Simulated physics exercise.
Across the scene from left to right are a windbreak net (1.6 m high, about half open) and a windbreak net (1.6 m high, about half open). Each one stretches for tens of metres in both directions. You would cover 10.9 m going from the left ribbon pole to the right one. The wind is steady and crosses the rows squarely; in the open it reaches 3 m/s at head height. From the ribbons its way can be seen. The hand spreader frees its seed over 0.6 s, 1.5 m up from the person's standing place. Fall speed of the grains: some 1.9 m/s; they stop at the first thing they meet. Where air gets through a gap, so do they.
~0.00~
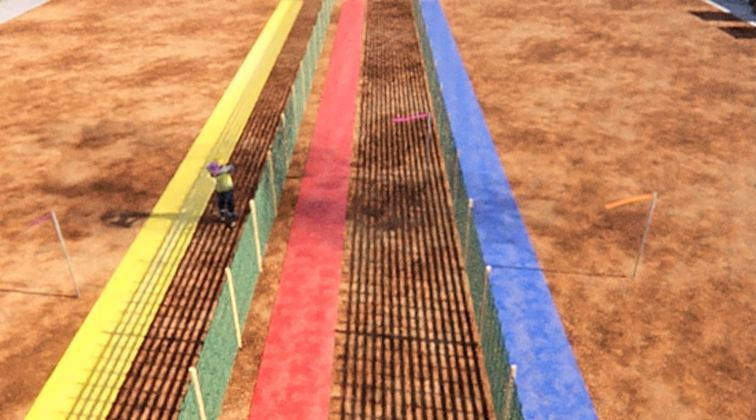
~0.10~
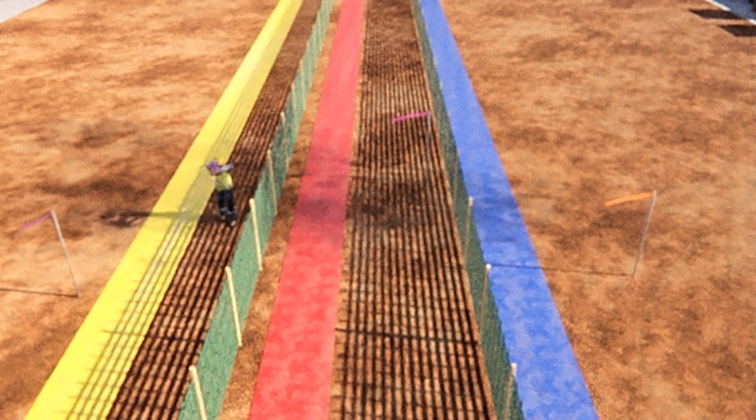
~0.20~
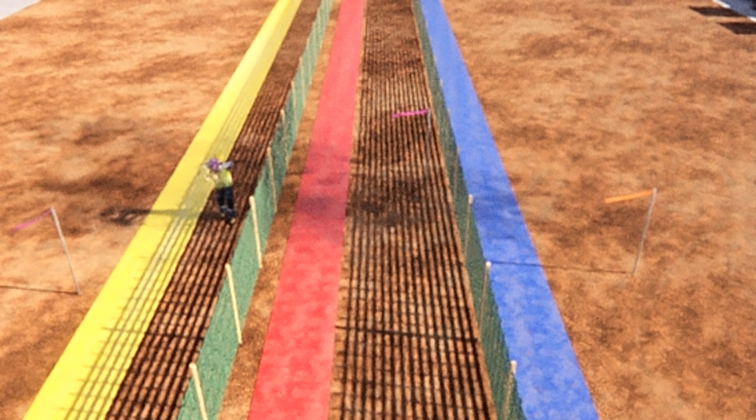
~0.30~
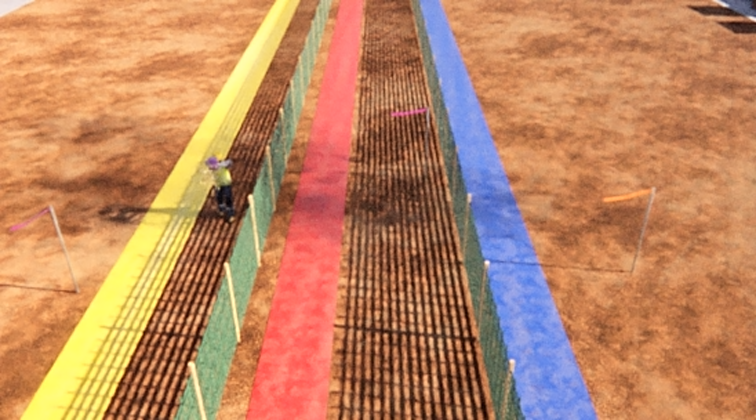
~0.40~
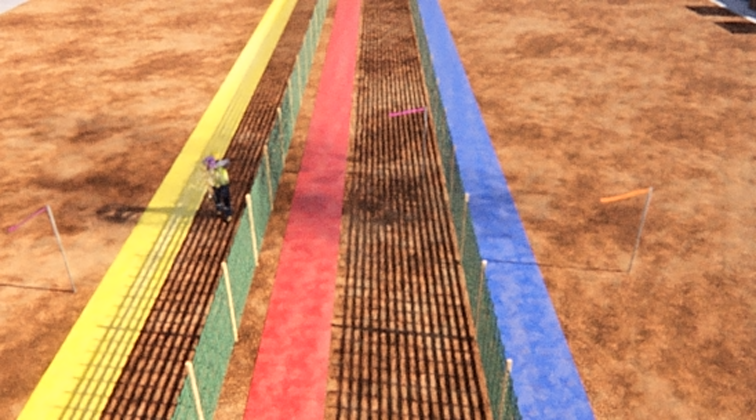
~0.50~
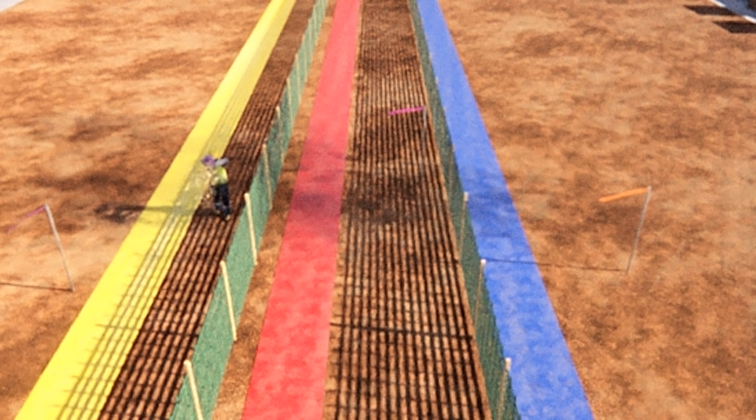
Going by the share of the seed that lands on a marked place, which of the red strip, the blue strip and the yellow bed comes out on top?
The biggest share falls on the yellow one.
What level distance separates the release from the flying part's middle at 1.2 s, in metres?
I'd put it at close to 0.5 metres.
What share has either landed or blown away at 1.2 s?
That comes to near 40 %.
After 1.2 s, 0 % lies on the blue strip, 0 % on the red strip and 3 % on the yellow bed; 40 % has touched down or left; the middle of what still flies is 0.4 m above the low ground, near (196, 212).
After 2.0 s, 0 % lies on the blue strip, 0 % on the red strip and 23 % on the yellow bed; 97 % has touched down or left.
After 3.5 s, 0 % lies on the blue strip, 0 % on the red strip and 26 % on the yellow bed; 100 % has touched down or left.
After 8.0 s, 0 % lies on the blue strip, 0 % on the red strip and 26 % on the yellow bed; 100 % has touched down or left.
After 45.0 s, 0 % lies on the blue strip, 0 % on the red strip and 26 % on the yellow bed; 100 % has touched down or left.
